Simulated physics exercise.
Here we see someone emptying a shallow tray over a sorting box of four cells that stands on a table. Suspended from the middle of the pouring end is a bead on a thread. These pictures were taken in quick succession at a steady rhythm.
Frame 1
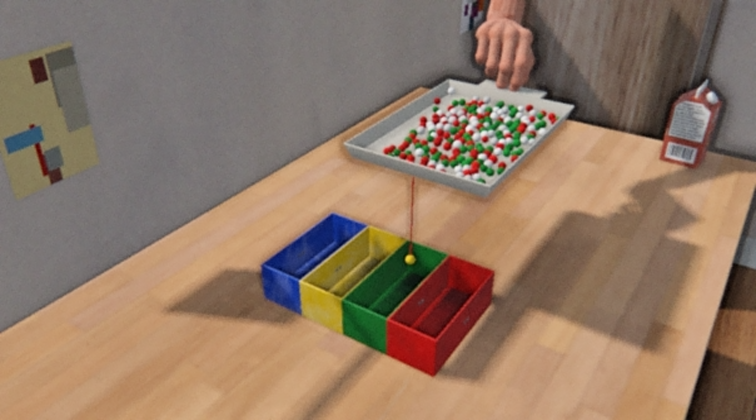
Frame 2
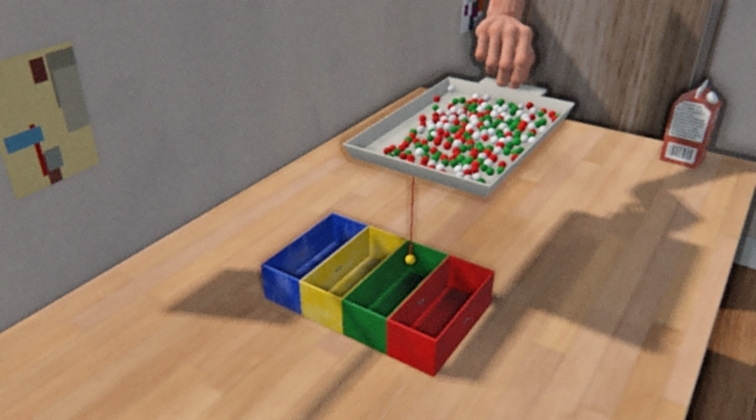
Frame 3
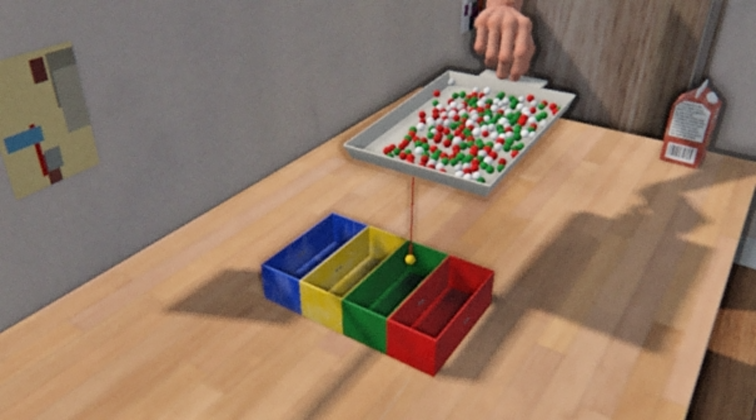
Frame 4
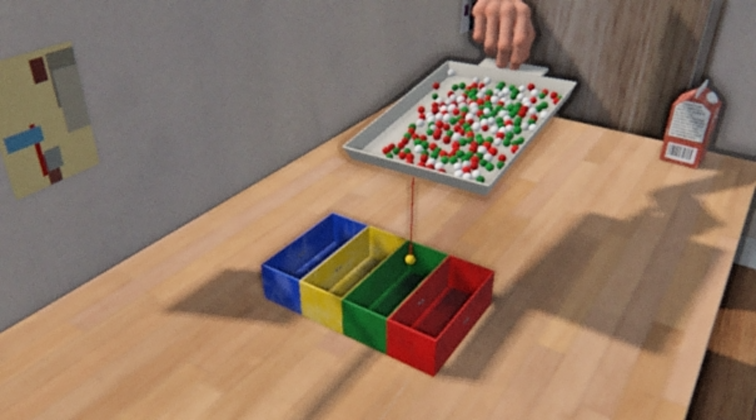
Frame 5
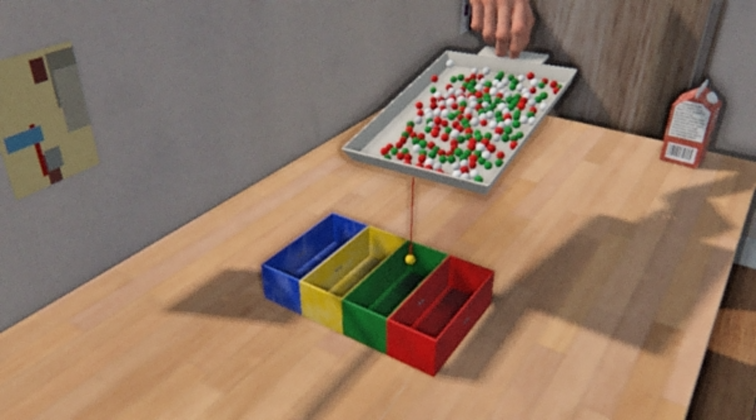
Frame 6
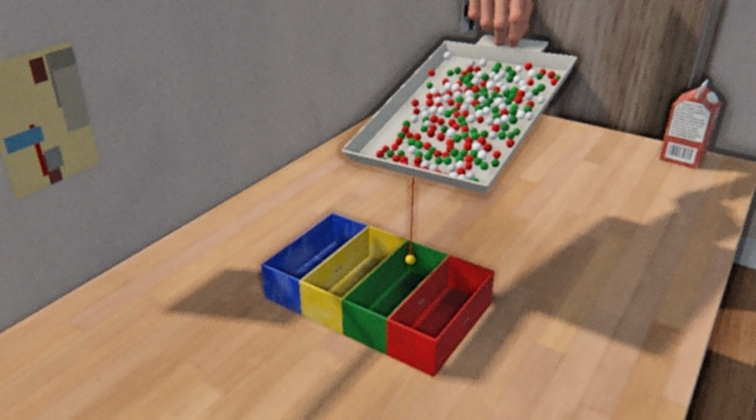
We see a hand gradually raising the far end of a shallow tray of red, green and white beads above a blue, yellow, green and red box, the load shifting slightly while a yellow bead hangs still on its thread.
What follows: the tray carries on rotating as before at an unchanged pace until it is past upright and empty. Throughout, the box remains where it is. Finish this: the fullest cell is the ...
... Yellow one.
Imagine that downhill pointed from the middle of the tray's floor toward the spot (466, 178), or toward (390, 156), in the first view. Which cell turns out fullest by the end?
The red cell, then the yellow cell.
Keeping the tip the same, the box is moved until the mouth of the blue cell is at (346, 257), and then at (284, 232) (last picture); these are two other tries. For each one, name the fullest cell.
First place: The blue cell; second place: The cell in green.
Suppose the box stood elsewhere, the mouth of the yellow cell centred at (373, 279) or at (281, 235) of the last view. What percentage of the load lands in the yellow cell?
It would be roughly 40 per cent, followed by roughly 0 per cent.
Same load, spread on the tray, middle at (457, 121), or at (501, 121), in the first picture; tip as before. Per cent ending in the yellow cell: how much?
First case around 40 %, second case around 50 %.
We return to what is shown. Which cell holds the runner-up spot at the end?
Second position is held by the green cell.
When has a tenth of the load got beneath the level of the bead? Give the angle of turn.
Close to 55° of tilt at that moment.
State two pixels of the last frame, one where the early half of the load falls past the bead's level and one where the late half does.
Around (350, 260) and then (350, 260).
Shortly afterwards, tray tipped steeply; near two thirds on the tray; a little in the yellow cell; a little in the green cell; a little in the blue cell; only a few in the red cell; a little falling or outside the box.
Next, tray tipped right over; near half in the yellow cell; near a quarter in the green cell; a little in the blue cell; a little in the red cell; a little falling or outside the box.
Some moments later, tray tipped past a quarter turn; near half in the yellow cell; near a quarter in the green cell; a little in the blue cell; a little in the red cell; a little falling or outside the box.
In the end, tray tipped past a quarter turn; near half in the yellow cell; near a quarter in the green cell; a little in the blue cell; a little in the red cell; a little outside the box.
